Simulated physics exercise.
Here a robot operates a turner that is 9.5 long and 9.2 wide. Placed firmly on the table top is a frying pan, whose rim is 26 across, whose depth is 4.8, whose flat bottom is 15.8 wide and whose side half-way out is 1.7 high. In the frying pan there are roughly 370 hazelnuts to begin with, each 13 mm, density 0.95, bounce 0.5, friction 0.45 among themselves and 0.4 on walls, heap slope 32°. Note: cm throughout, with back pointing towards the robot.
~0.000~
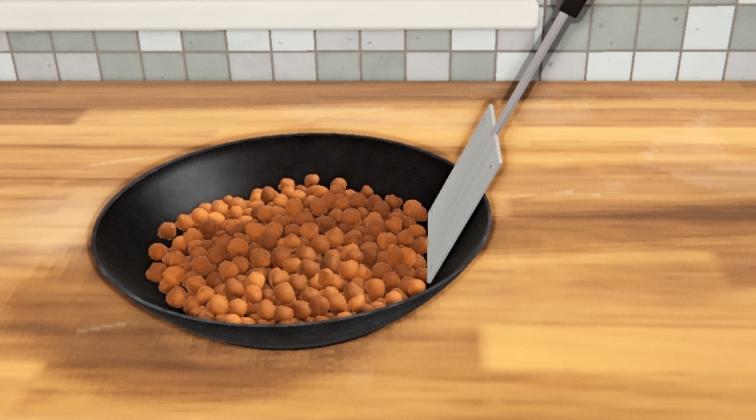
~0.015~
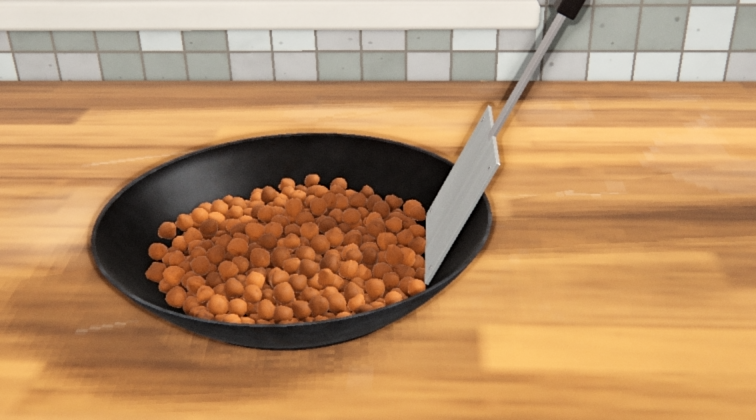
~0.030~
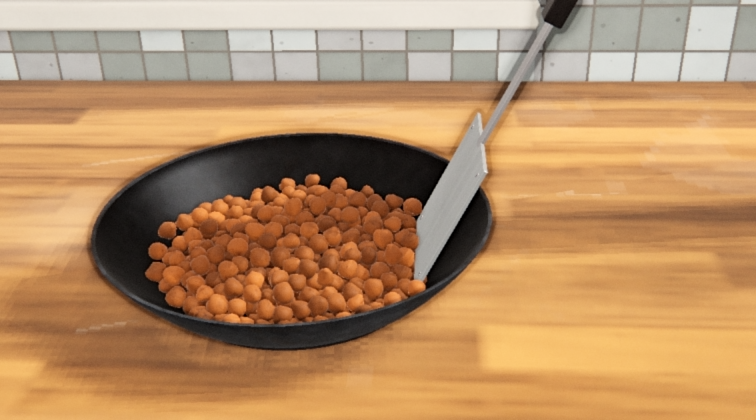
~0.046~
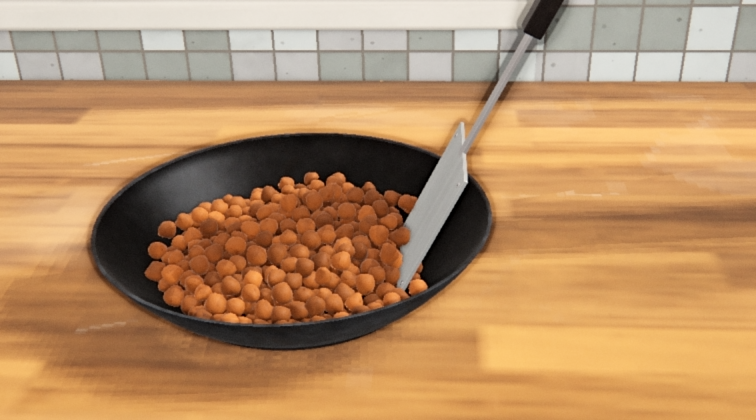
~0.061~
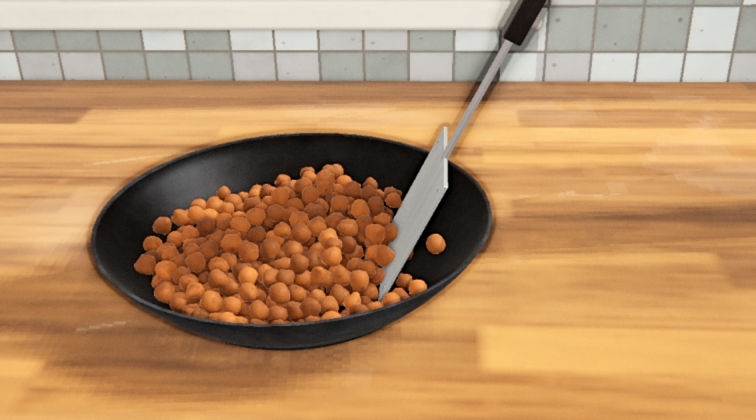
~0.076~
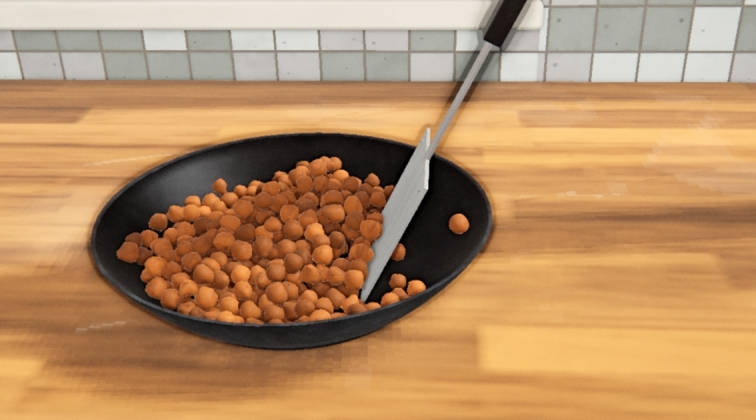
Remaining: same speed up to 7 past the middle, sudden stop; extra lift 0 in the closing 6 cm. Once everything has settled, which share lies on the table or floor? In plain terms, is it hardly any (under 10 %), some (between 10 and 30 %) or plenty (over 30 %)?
Some - between 10 and 30 %.
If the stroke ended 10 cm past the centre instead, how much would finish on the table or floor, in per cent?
50 %, roughly.
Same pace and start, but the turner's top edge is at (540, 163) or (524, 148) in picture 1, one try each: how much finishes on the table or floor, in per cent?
Close to 5 and 10 percent respectively.
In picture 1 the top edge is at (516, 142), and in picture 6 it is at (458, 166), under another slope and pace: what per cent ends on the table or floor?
My guess would be close to 10 per cent.
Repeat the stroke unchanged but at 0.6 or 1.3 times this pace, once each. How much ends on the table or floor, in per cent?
Some 10 and 30 per cent.
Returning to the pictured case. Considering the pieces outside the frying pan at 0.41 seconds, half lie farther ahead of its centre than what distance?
16 cm.
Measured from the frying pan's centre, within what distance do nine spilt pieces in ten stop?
Roughly 35 cm.
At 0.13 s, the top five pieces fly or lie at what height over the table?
Some 7 cm.
After 0.13 s, sloping 64°, highest piece 8 above the table; 371 in the frying pan, 1 on the blade or in flight.
After 0.18 s, sloping 64°, highest piece 9 above the table; 369 in the frying pan, 3 on the blade or in flight.
After 0.41 s, sloping 64°, highest piece 8 above the table; 312 in the frying pan, 54 on the table or floor, 6 on the blade or in flight.
After 1.46 s, sloping 64°, highest piece 7 above the table; 307 in the frying pan, 65 on the table or floor.
In the end, 307 in the frying pan, 65 on the table or floor. That is 17 % on the table or floor.
